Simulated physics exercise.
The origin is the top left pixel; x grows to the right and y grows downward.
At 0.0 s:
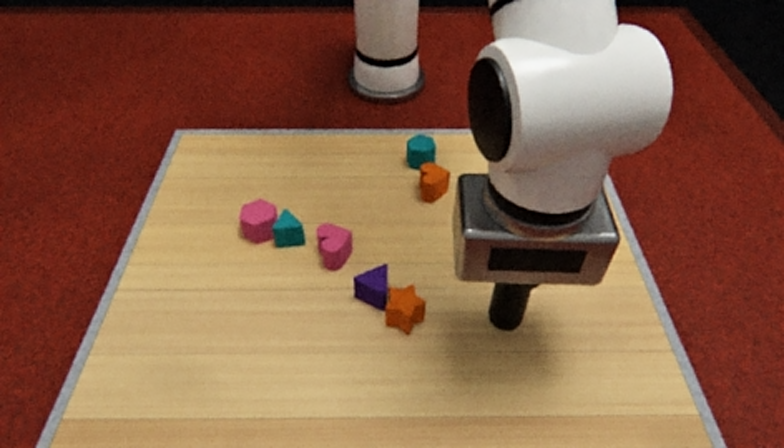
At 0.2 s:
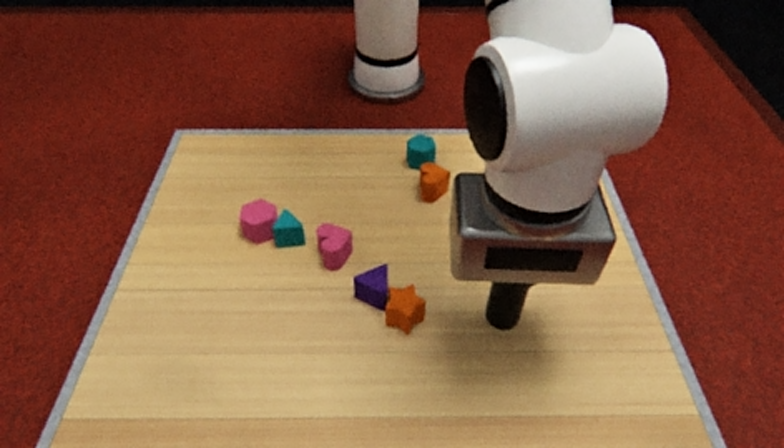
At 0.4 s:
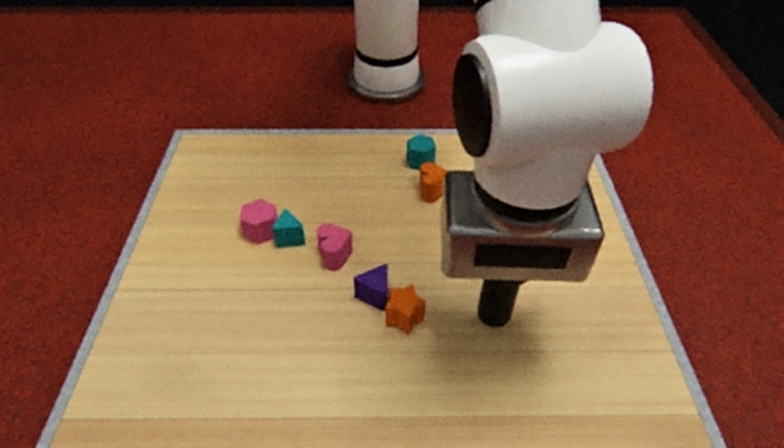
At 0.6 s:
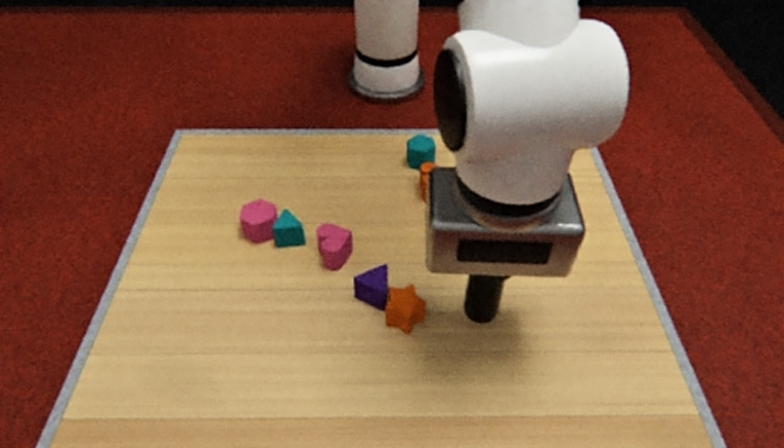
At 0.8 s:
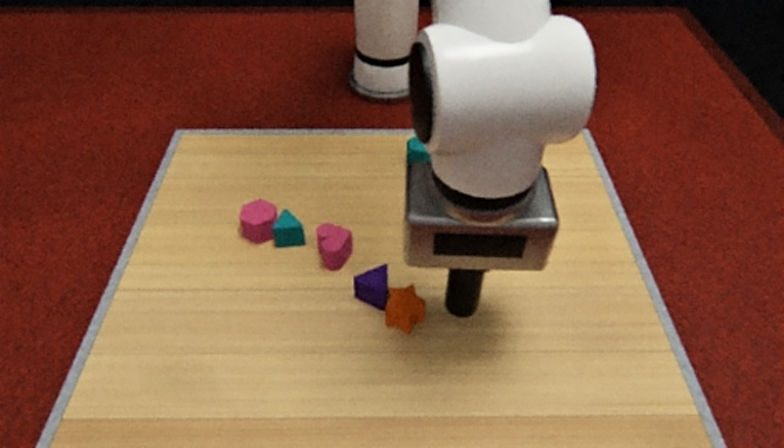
On a pale wooden board set on a red surface, a white robotic arm holds a dark post upright to the right of an orange star, with purple, pink, teal and other orange blocks nearby. The arm shifts slightly left, then moves farther left toward the star, while the blocks stay still.
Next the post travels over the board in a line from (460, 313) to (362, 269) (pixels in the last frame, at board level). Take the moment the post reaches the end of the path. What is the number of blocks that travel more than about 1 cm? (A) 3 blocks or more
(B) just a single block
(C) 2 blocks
B - just a single block.
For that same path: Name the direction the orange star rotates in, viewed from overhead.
From the top: Counterclockwise.
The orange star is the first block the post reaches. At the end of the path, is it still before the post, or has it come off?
The orange star won't stay at the front of the post.
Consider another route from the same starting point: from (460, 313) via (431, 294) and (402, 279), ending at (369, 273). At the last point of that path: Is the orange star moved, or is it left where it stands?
By then it is still where it was.
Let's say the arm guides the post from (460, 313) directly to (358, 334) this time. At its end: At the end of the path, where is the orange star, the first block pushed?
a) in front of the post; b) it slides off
I'll go with a - in front of the post.
The first path, step by step. One third of the way, post at (426, 290); nothing pushed yet.
Two thirds of the way, post at (392, 275); purple triangle at (366, 278), turned 15° anticlockwise; orange star at (399, 296), turned 40° anticlockwise.
At the end, post at (362, 261); pink heart block in place; purple triangle at (357, 275), turned 60° anticlockwise; orange star at (399, 296), turned 40° anticlockwise.
